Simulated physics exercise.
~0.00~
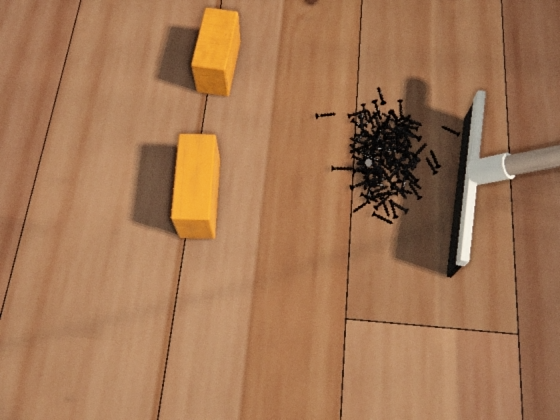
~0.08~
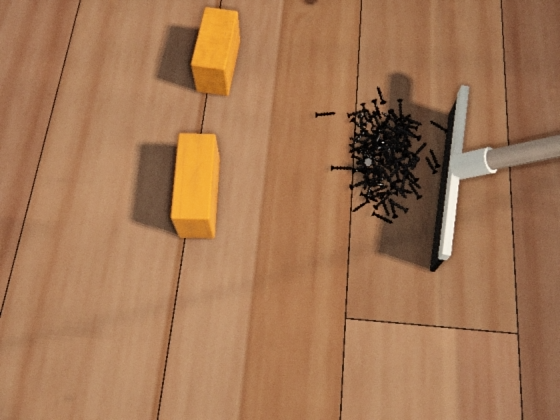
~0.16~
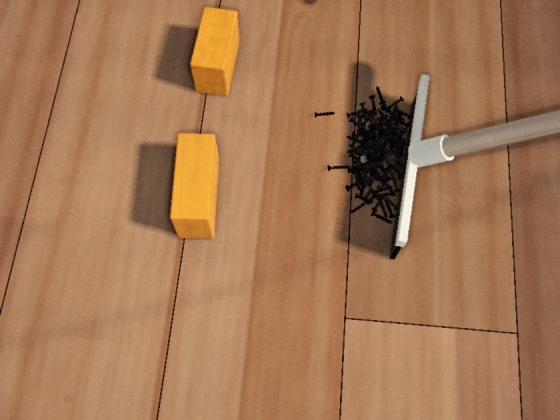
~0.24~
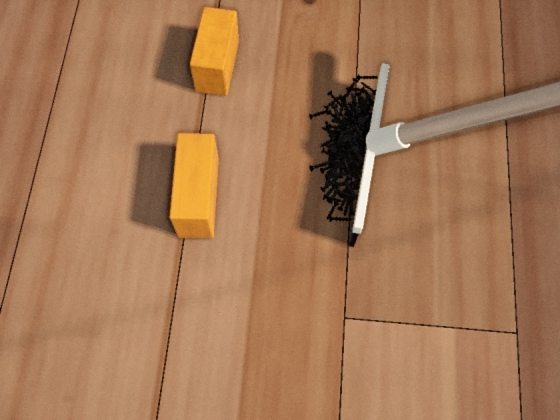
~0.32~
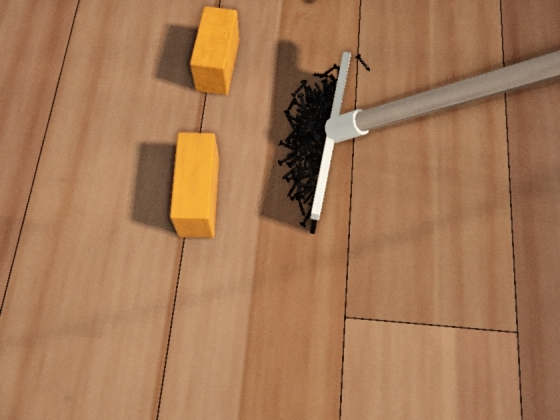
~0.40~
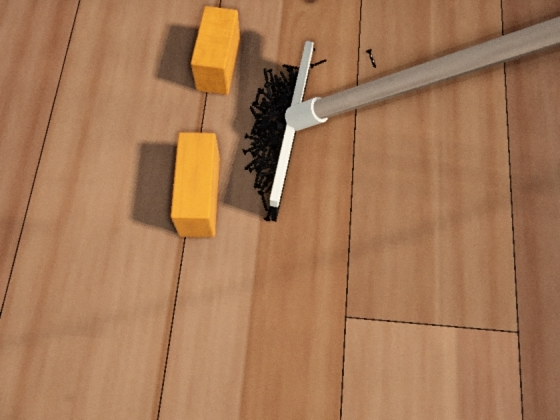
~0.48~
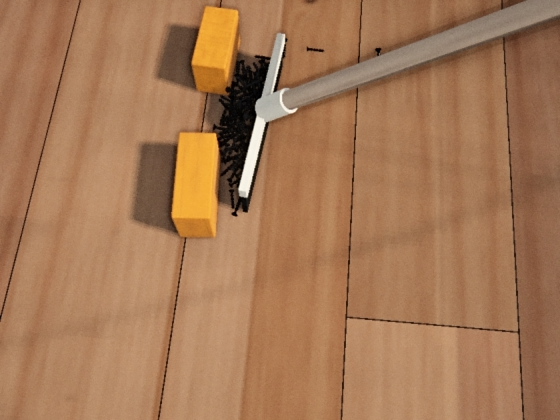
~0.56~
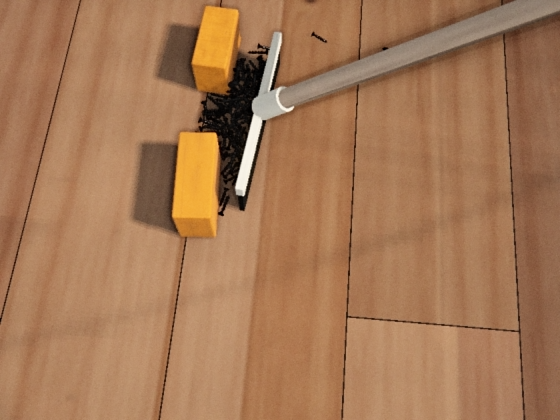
On a floor of brown wooden planks, seen from above, two yellow blocks stand at the left with a gap between them. To their right lies a loose heap of small black screws, with a white squeegee on a pale handle beyond it. The squeegee moves left, meets the heap and packs it into a dense band along its blade. It carries the screws toward the blocks, while a few stragglers slip past its upper end. Finally it halts just short of the blocks, with some screws pressed into the gap and most held in front.
